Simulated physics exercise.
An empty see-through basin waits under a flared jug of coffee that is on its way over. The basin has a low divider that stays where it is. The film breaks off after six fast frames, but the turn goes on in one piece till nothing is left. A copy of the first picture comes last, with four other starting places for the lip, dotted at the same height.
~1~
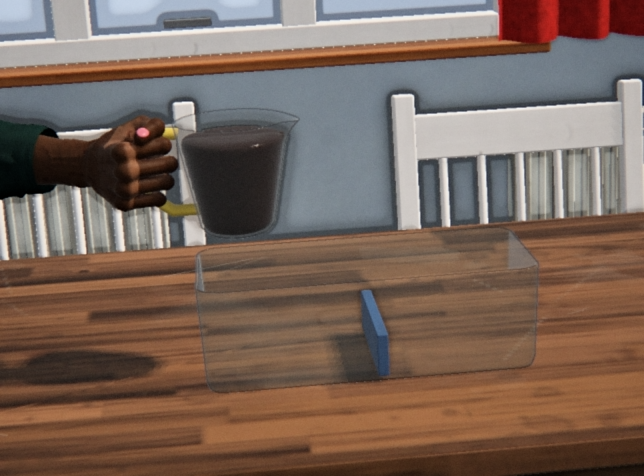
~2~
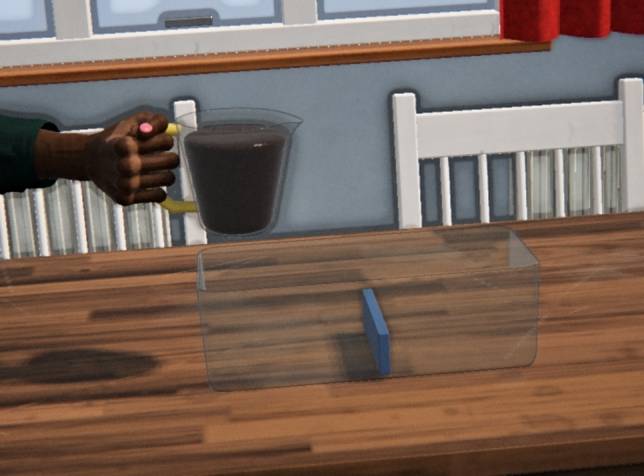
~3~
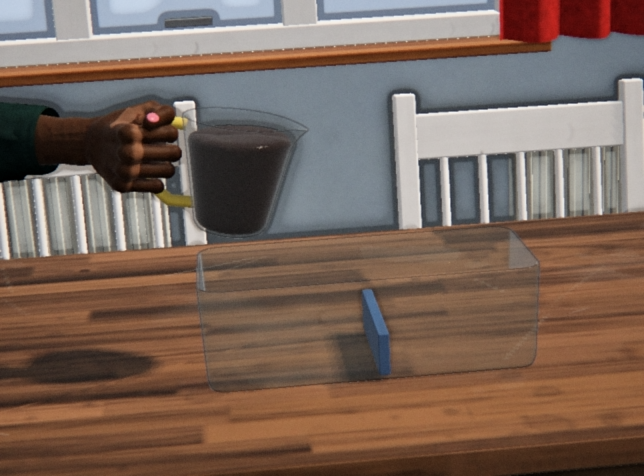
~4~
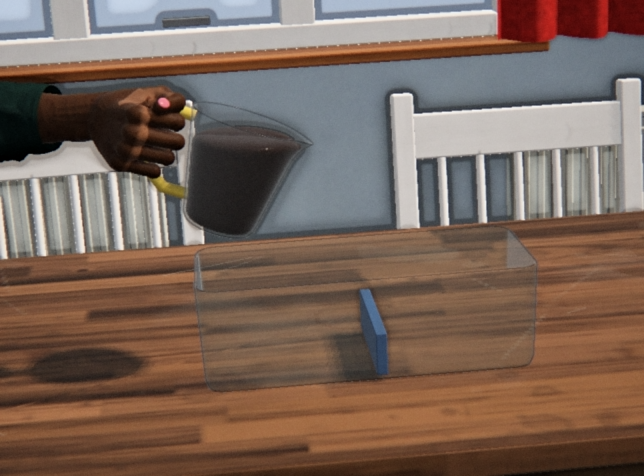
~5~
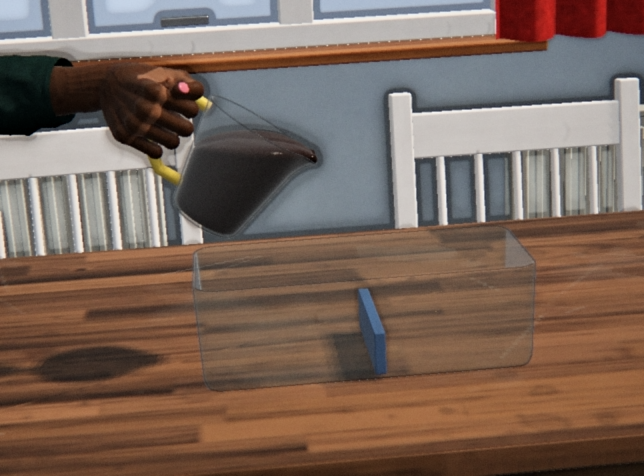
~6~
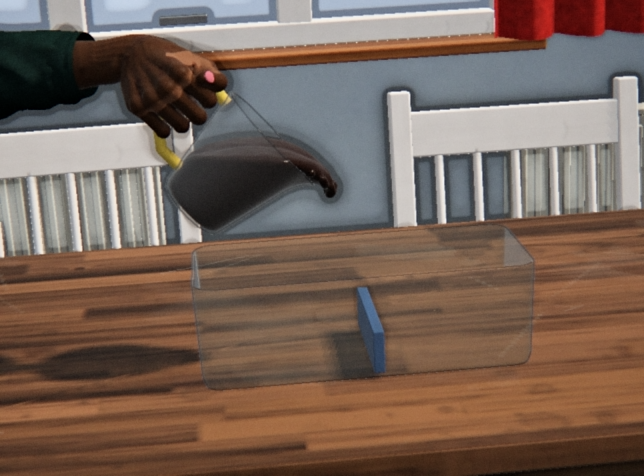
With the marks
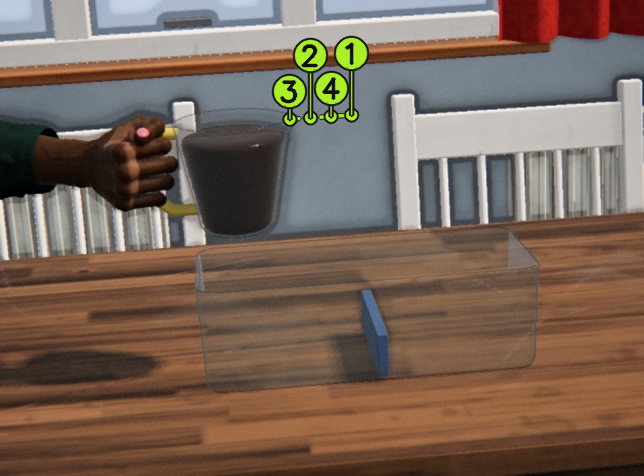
Glass jug of dark coffee tilting rightward in a hand above an empty clear basin with a blue divider, liquid crossing its lip.
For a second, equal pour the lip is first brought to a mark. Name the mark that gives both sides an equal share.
Go for 4.
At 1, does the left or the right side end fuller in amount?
More ends on the right.
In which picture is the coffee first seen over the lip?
In picture 5.
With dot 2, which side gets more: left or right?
The left side.
In lime, 1 at (351, 115); 2 at (310, 117); 3 at (289, 119); 4 at (331, 116).
For dot 1, about 23 % ends left of the wall and 75 % right of it.
For dot 2, about 67 % ends left of the wall and 31 % right of it.
For dot 3, about 82 % ends left of the wall and 15 % right of it; 3 % is lost outside.
For dot 4, about 50 % ends left of the wall and 48 % right of it.
